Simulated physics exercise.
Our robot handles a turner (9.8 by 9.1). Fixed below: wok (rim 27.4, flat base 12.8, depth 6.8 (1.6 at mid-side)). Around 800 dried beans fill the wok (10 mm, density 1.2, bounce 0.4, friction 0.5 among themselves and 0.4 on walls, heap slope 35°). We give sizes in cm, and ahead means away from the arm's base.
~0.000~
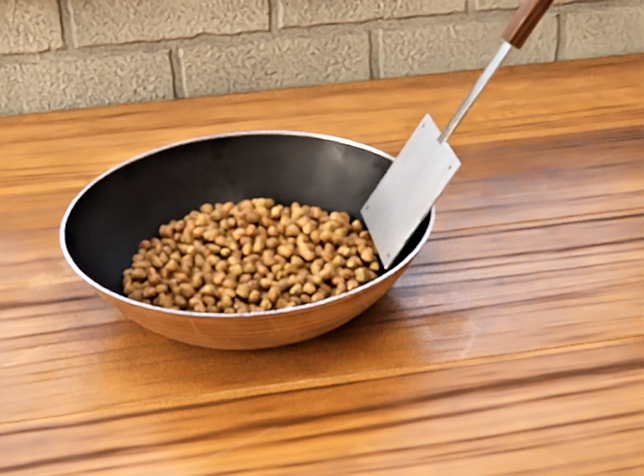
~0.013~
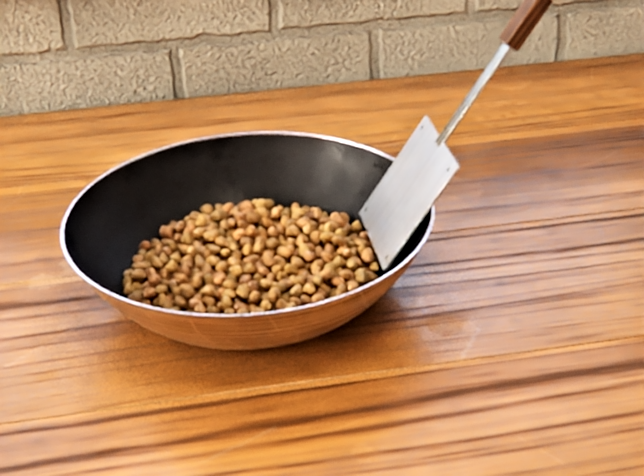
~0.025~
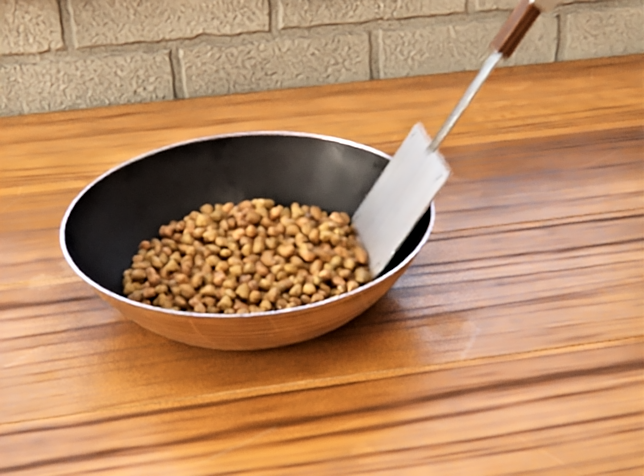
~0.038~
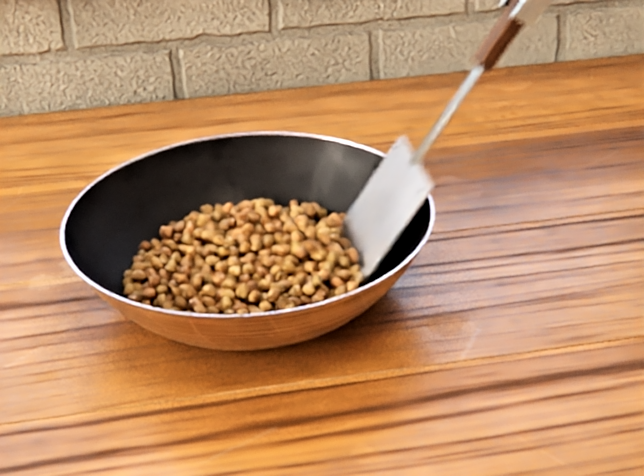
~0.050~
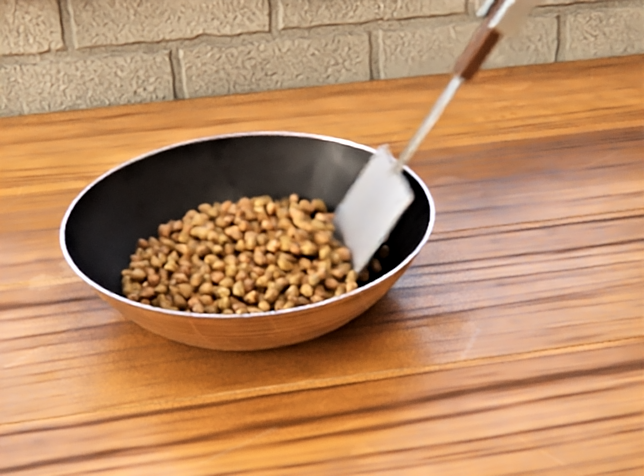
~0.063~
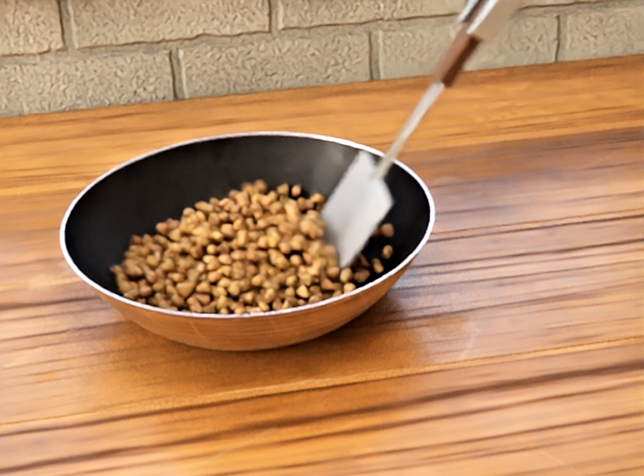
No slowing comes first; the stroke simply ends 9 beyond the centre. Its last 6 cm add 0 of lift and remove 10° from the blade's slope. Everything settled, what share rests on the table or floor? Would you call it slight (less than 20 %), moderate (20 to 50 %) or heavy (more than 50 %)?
I would call it moderate, 20 to 50 %.
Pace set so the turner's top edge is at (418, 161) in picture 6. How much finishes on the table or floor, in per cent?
My guess is around 15 percent.
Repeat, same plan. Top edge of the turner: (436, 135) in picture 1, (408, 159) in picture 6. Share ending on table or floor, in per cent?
Near 15 in a hundred.
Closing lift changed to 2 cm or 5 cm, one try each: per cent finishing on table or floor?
First try about 40 %, second try about 30 %.
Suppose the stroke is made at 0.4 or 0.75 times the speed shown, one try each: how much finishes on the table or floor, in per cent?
The two tries give about 10 and 25 in a hundred.
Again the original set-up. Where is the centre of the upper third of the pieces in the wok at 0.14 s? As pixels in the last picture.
The middle sits at approx. (169, 243).
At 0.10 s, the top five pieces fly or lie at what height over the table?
Somewhere around 7 centimetres high.
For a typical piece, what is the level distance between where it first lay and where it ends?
Level distance of around 10 cm.
By 0.10 s, sloping 56°, highest piece 8 above the table; 802 in the wok.
By 0.14 s, sloping 54°, highest piece 10 above the table; 801 in the wok, 1 on the blade or in flight.
By 0.35 s, sloping 46°, highest piece 15 above the table; 507 in the wok, 31 on the table or floor, 264 on the blade or in flight.
By 1.40 s, sloping 46°, highest piece 7 above the table; 506 in the wok, 296 on the table or floor.
Final count, 506 in the wok, 296 on the table or floor. That is 37 % on the table or floor.
